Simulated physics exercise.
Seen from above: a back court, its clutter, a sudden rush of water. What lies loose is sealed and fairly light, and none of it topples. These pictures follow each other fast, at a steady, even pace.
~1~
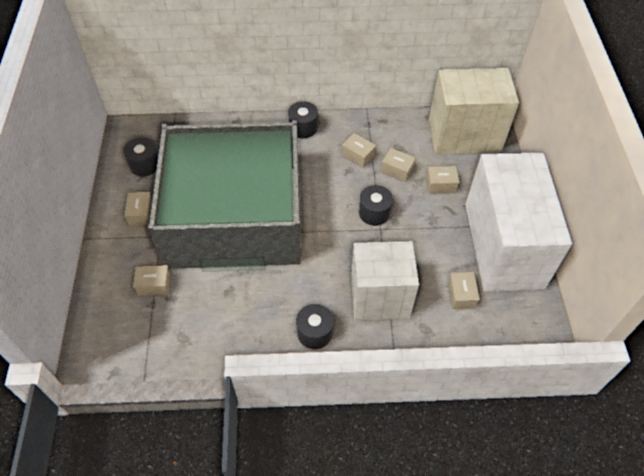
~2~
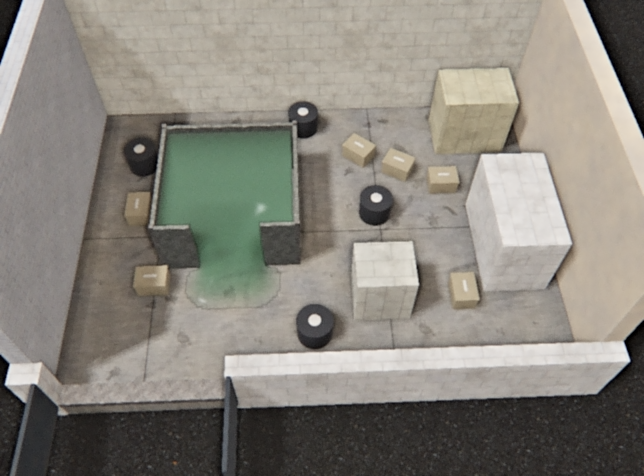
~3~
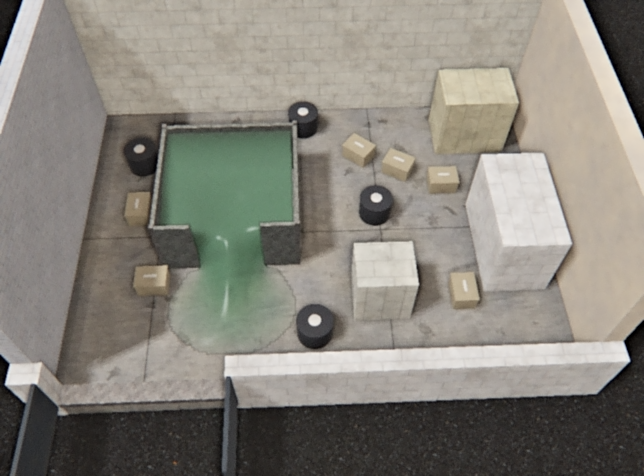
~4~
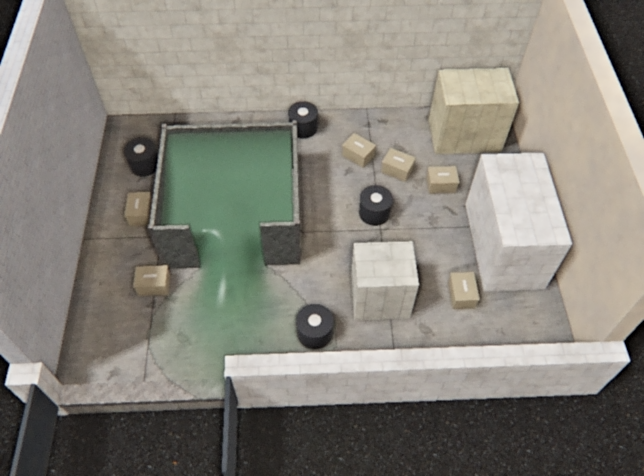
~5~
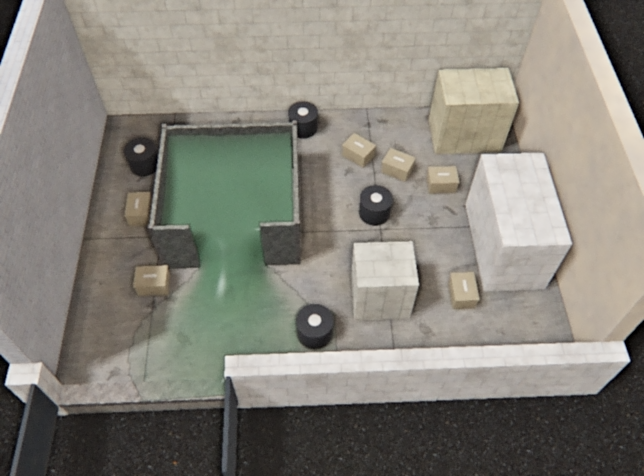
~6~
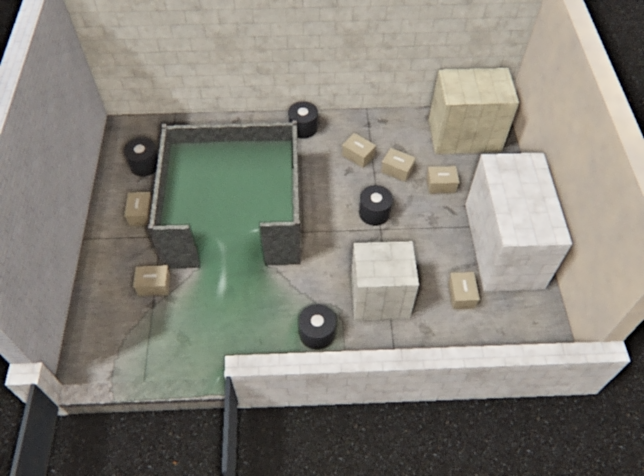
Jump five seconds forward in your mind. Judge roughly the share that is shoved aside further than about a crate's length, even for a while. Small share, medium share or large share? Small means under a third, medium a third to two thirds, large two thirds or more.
A small share.
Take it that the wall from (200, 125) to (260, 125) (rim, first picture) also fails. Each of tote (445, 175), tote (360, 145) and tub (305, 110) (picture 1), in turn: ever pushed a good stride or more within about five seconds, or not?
As listed: That far or more, moved that far, yes.
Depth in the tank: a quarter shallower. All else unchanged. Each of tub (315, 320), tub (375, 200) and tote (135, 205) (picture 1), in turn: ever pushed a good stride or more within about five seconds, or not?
In the order you named them: Went past the threshold, stayed within the threshold, stayed within the threshold.
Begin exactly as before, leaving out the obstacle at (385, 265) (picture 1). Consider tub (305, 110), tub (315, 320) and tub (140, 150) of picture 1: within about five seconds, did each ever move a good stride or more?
Item one never went far; item two was driven off; item three never went far.
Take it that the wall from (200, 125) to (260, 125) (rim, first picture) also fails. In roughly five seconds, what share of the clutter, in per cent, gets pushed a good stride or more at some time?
Some 80 per cent.
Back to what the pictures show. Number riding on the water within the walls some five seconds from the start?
0.
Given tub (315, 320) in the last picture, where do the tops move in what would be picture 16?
It should be around (510, 317).
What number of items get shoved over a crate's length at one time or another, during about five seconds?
My tally gives 2.
A moment on, 0 of 10 are well off their spots; 0 afloat.
Next, 1 of 10 are well off their spots; 0 afloat.
Later, 1 of 10 are well off their spots; 1 afloat.
In the end, 2 of 10 are well off their spots, and 2 have been at some point; 0 afloat.
